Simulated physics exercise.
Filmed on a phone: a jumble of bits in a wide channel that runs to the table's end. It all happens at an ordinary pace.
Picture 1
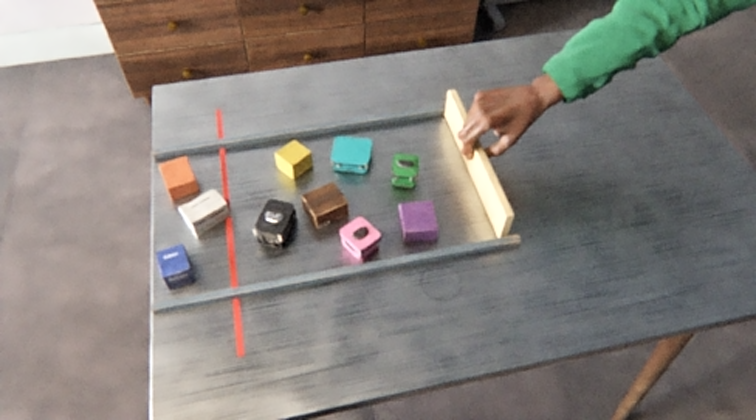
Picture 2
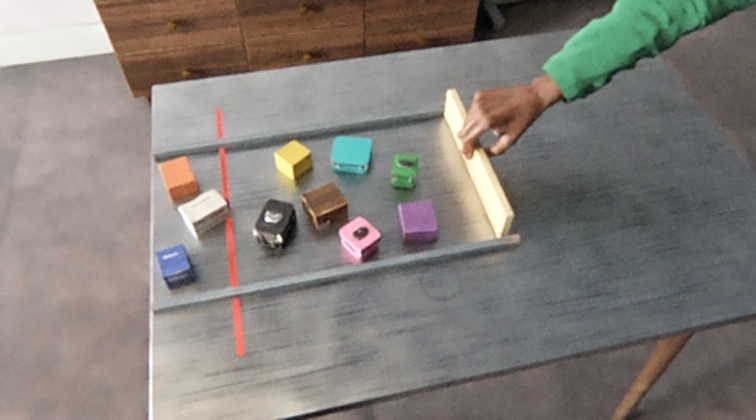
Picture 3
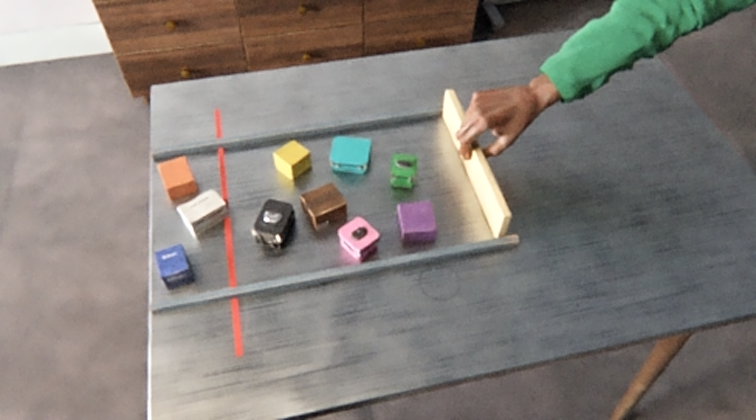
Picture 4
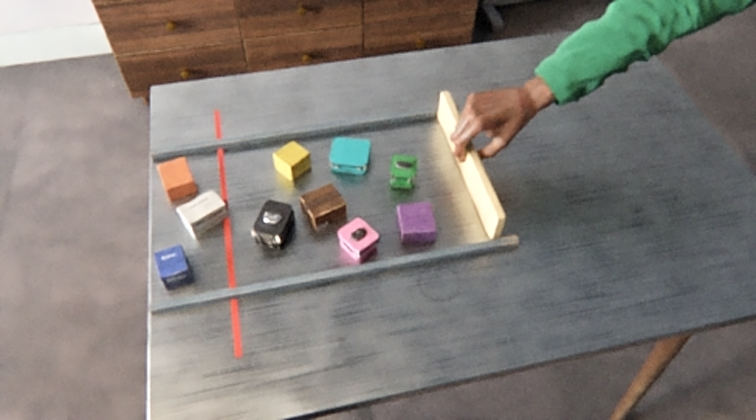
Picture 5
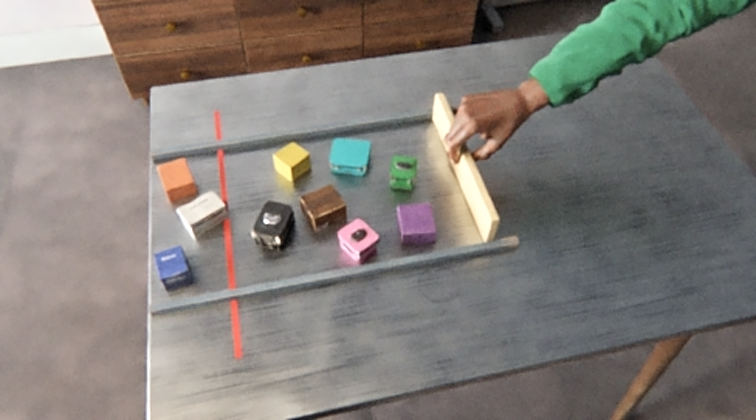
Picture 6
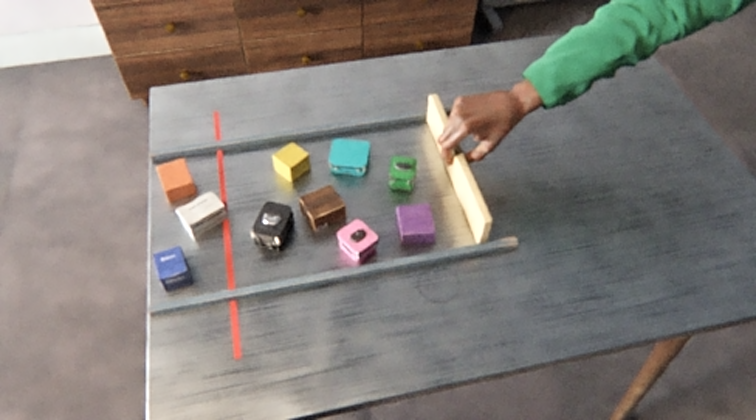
A hand in a green sleeve slid a wooden board a short way left along a channel on a dark table, while the colorful blocks and small boxes ahead of it stayed put.
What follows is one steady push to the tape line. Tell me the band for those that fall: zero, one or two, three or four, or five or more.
The number that fall off is one or two.
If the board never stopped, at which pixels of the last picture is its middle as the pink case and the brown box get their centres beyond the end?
For the pink case at (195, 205), for the brown box at (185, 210).
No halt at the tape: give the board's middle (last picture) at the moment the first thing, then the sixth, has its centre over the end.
First at (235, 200), next at (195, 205).
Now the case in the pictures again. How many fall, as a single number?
In all, 2 of them.
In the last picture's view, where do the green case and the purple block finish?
The green case stops around (210, 203); the purple block around (210, 262).
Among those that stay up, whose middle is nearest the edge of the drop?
The black case ends nearest.
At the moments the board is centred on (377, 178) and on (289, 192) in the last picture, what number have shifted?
The counts are 4 and 7.
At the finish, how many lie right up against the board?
3 of them.
Soon after, none off yet; blue box at rest near (173, 269); orange block at rest near (177, 180); white box at rest near (203, 214).
At rest, the number that fall off is one or two; fallen, orange block and blue box.
